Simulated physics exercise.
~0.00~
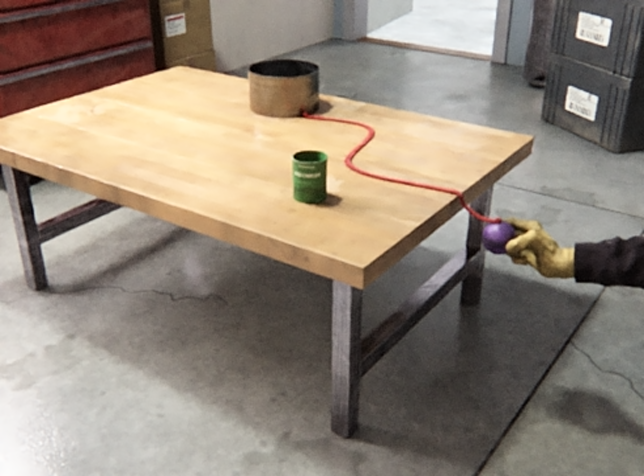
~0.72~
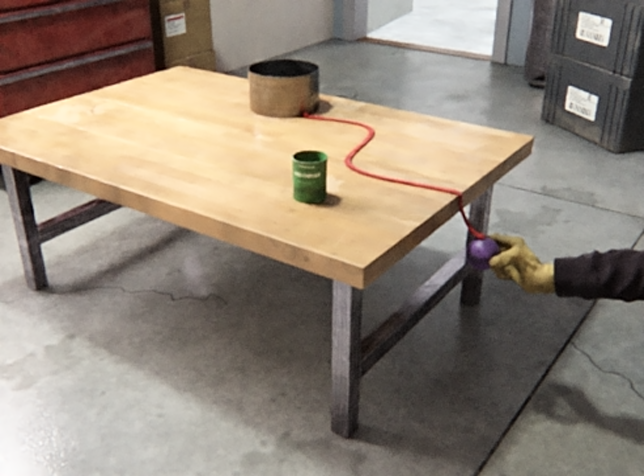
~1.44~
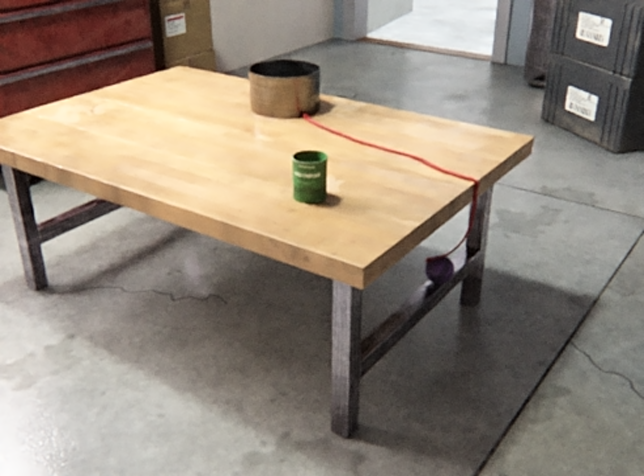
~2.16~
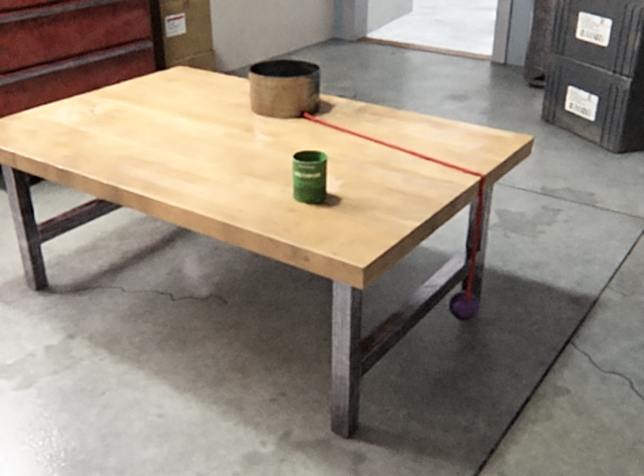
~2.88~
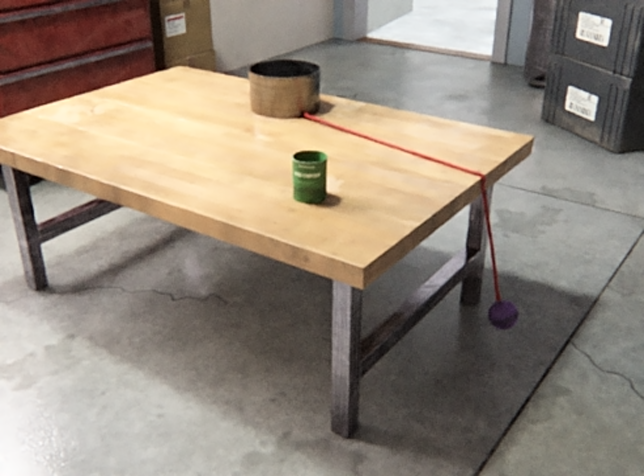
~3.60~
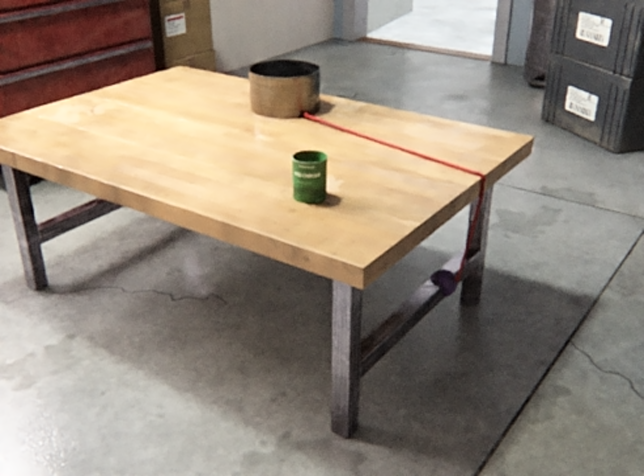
A purple ball drops from a gloved hand and swings on a ribbon below the workbench.
